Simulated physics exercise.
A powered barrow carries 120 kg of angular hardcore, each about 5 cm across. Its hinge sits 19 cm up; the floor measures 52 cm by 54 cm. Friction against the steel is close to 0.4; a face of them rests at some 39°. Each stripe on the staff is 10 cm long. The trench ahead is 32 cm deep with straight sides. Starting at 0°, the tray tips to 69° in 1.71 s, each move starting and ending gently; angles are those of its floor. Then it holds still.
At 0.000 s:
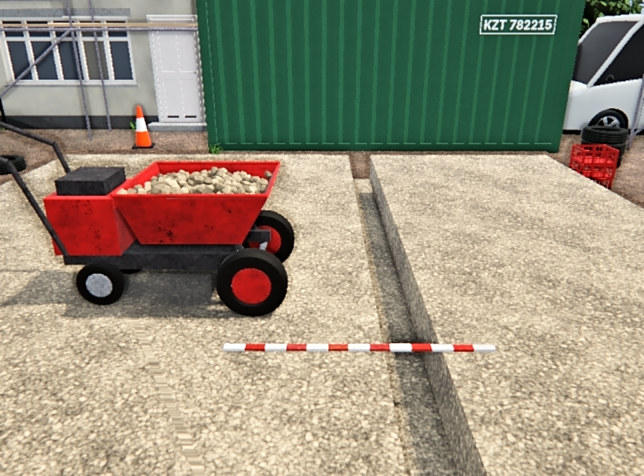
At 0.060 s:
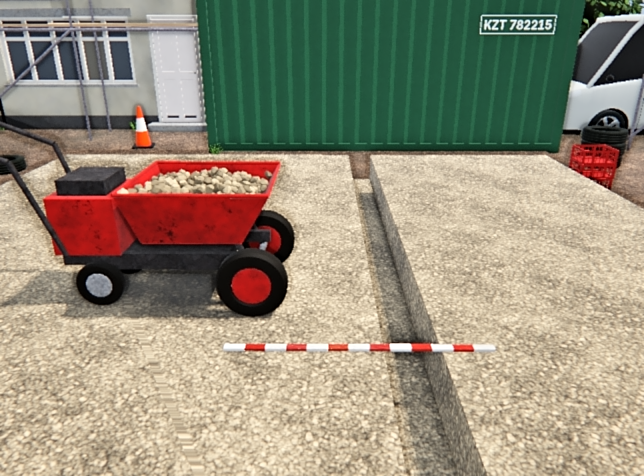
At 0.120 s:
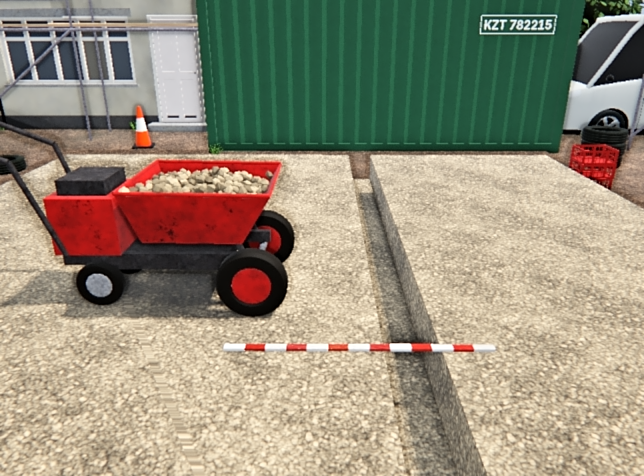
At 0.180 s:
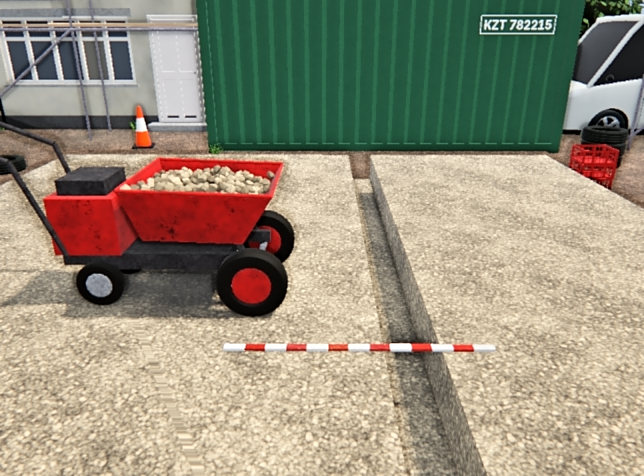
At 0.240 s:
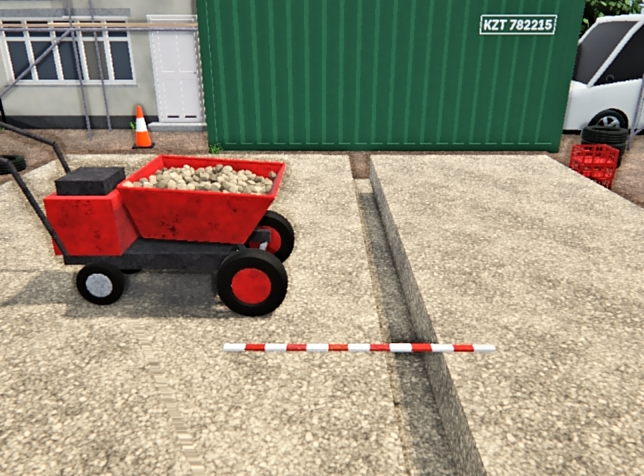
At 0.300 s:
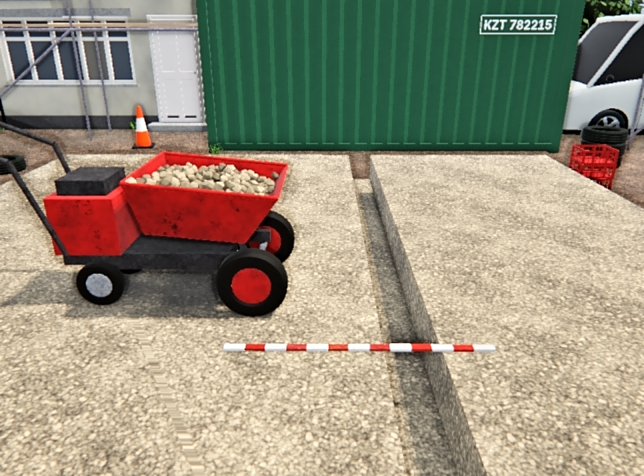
The red tray of a stone-filled barrow tilts slightly forward beside a narrow trench.
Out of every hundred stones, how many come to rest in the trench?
Close to 42 in a hundred.
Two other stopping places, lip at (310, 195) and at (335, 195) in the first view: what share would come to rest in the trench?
Near 50 per cent from the first place, 35 from the second.
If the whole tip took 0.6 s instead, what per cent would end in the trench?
Then about 60 per cent.
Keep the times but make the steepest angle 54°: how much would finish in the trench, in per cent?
In that case some 5 per cent.
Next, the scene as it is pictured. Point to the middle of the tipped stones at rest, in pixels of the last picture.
Near (387, 322).
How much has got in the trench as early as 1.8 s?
About 10 per cent by then.
After 1.3 s the floor is at 58°; 100 % in the tray; the foremost stones are at (349, 246).
After 1.8 s the floor is at 69°; 80 % in the tray, 9 % short of the trench, 11 % in the trench; the foremost stones are at (414, 332).
After 2.2 s the floor is at 69°; 65 % in the tray, 12 % short of the trench, 24 % in the trench; the foremost stones are at (413, 325).
After 4.1 s the floor is at 69°; 41 % in the tray, 16 % short of the trench, 42 % in the trench; the foremost stones are at (408, 306).
